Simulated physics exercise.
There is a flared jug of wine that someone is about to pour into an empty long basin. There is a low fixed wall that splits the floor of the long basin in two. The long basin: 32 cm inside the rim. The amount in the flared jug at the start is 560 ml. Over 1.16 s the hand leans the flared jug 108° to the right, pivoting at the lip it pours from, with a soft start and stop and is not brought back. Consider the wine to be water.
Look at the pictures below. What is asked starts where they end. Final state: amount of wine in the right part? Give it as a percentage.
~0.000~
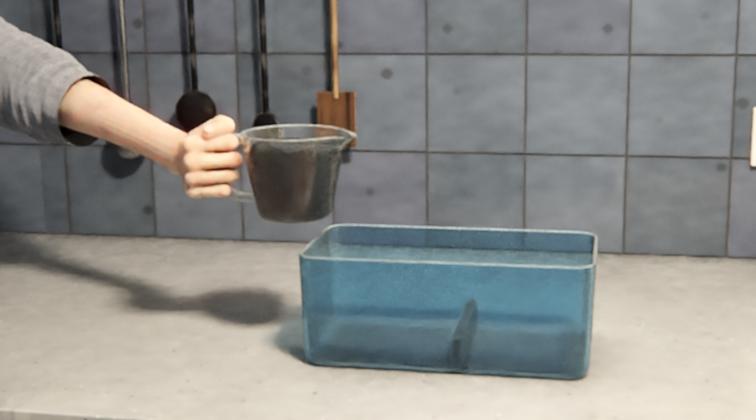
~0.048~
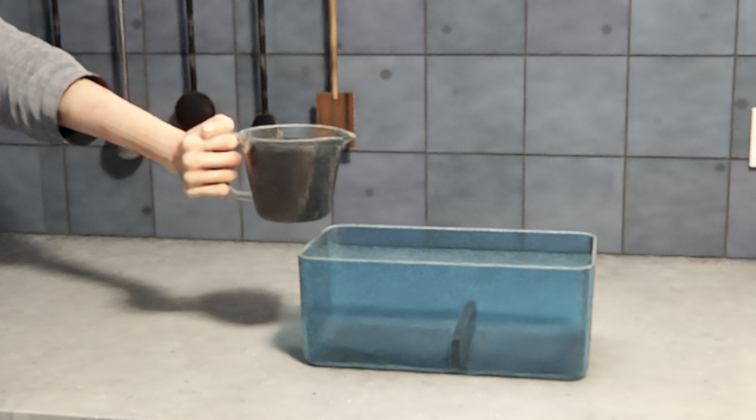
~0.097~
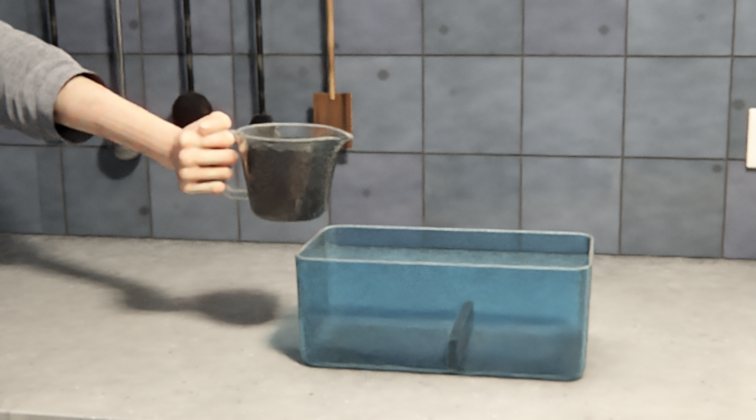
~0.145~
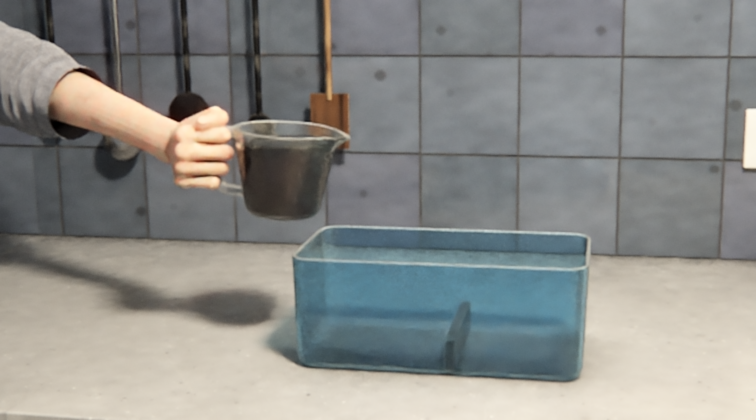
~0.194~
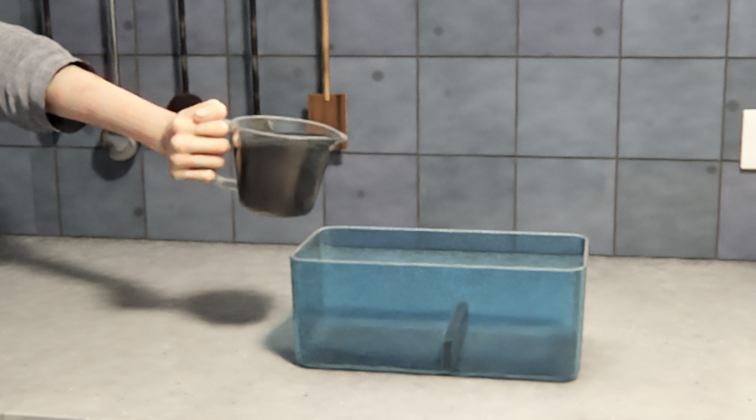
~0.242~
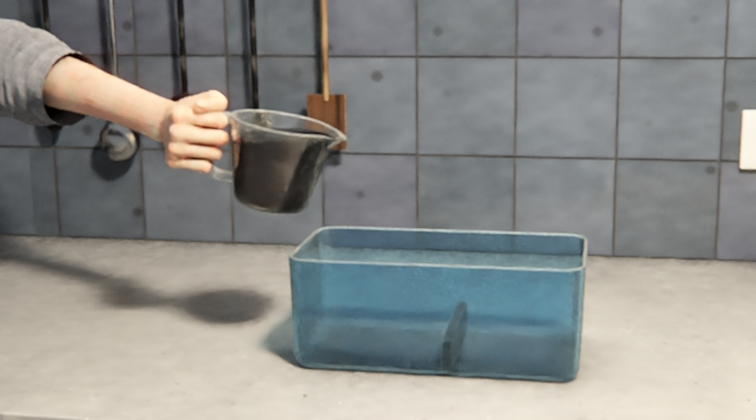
Approximately 14 %.
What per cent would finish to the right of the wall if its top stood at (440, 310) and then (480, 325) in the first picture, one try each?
It comes to 70 per cent, and then 15 per cent.
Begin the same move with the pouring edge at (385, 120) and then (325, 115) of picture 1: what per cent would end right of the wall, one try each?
Result: 80 per cent, then 10 per cent.
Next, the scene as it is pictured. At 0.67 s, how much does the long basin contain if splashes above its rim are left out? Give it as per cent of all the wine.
8 %, roughly.
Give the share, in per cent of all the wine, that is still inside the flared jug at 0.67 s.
Close to 68 in a hundred.
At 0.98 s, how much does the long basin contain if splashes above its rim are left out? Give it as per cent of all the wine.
Some 68 per cent.
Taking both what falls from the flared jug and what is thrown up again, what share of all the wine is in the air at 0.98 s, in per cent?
Roughly 24 %.
Then, 0.67 s in, the tilt is 67° and 68 per cent is still to pour, 8 is left of the wall and 0 right of it.
Then, 0.98 s in, the tilt is 102° and 9 per cent is still to pour, 62 is left of the wall and 5 right of it.
Then, 1.30 s in, the tilt is 108° and 0 per cent is still to pour, 85 is left of the wall and 13 right of it.
Then, 1.66 s in, the tilt is 108° and 0 per cent is still to pour, 84 is left of the wall and 14 right of it.
Finally, 84 per cent lies left of the wall, 14 right of it and 2 outside.
